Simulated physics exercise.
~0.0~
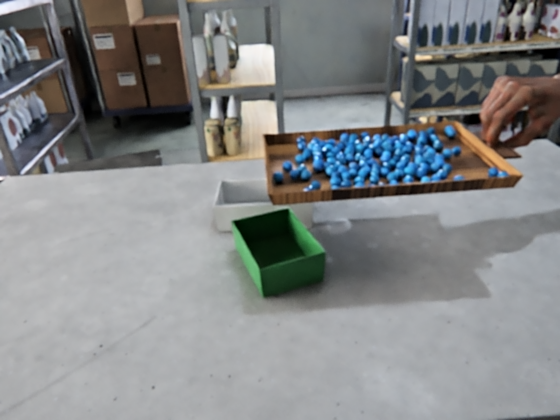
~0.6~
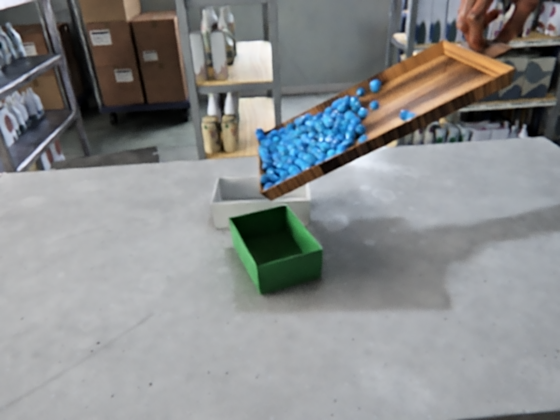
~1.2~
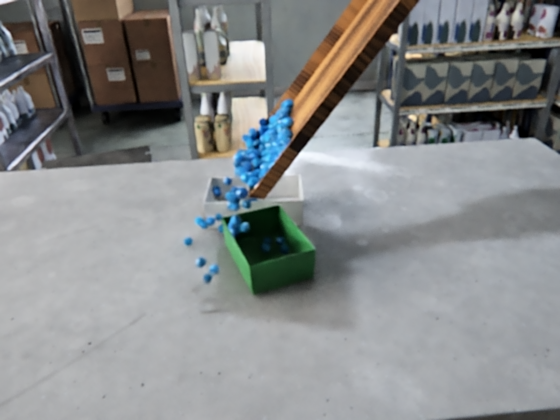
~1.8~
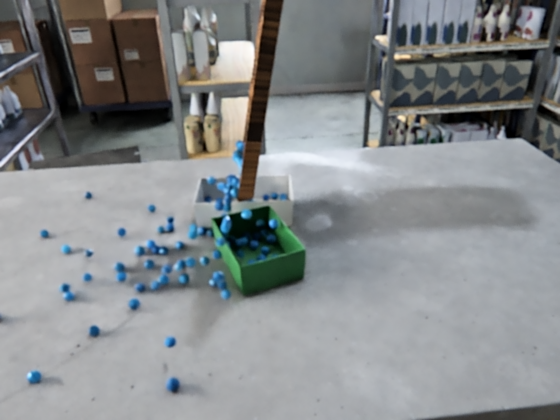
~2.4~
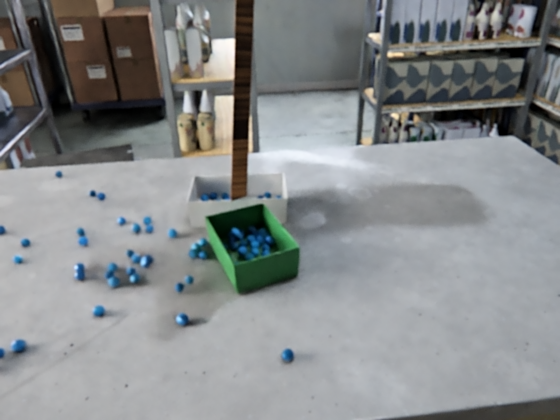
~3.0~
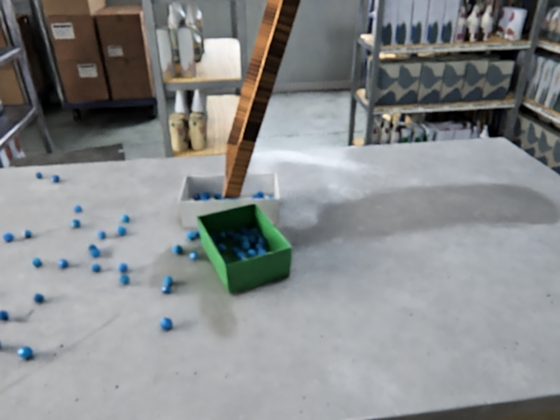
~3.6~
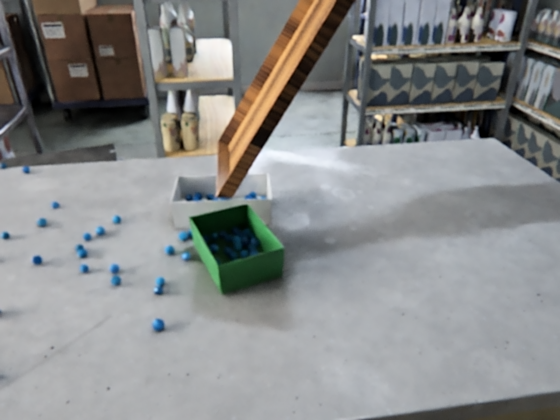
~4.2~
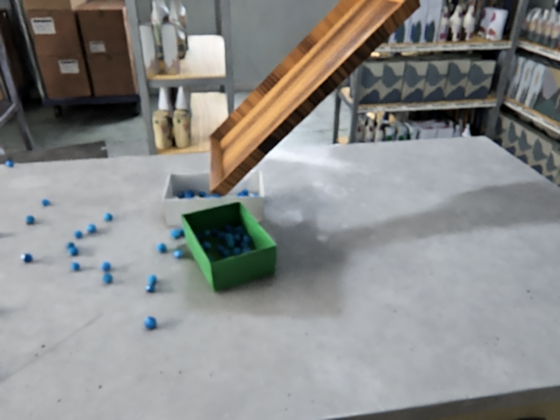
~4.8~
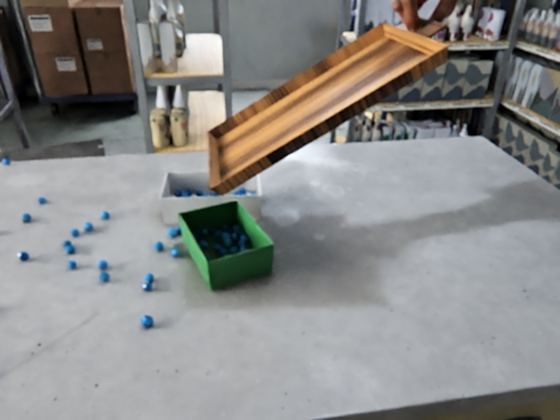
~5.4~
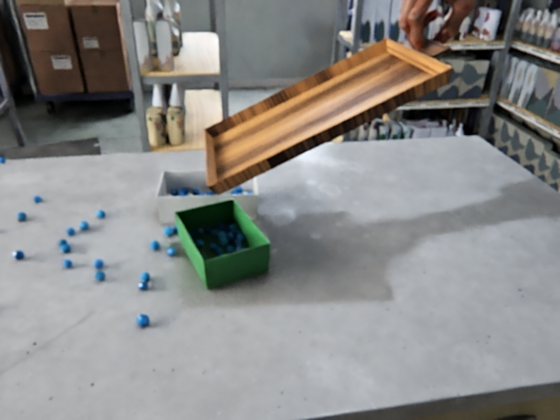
Shiny blue balls fill a striped wooden tray held by a hand above a grey table, seen from the front and slightly above, in a room with stocked shelves and cardboard boxes behind. An open green box stands on the table with a white one just behind it. The tray tips steeply to the left, and the balls slide down and pour over both boxes, many scattering leftward across the tabletop. Nearly upright, the tray empties, then tilts back to a gentle slope as the view drifts right. Balls lie in both boxes, with others strewn on the table.
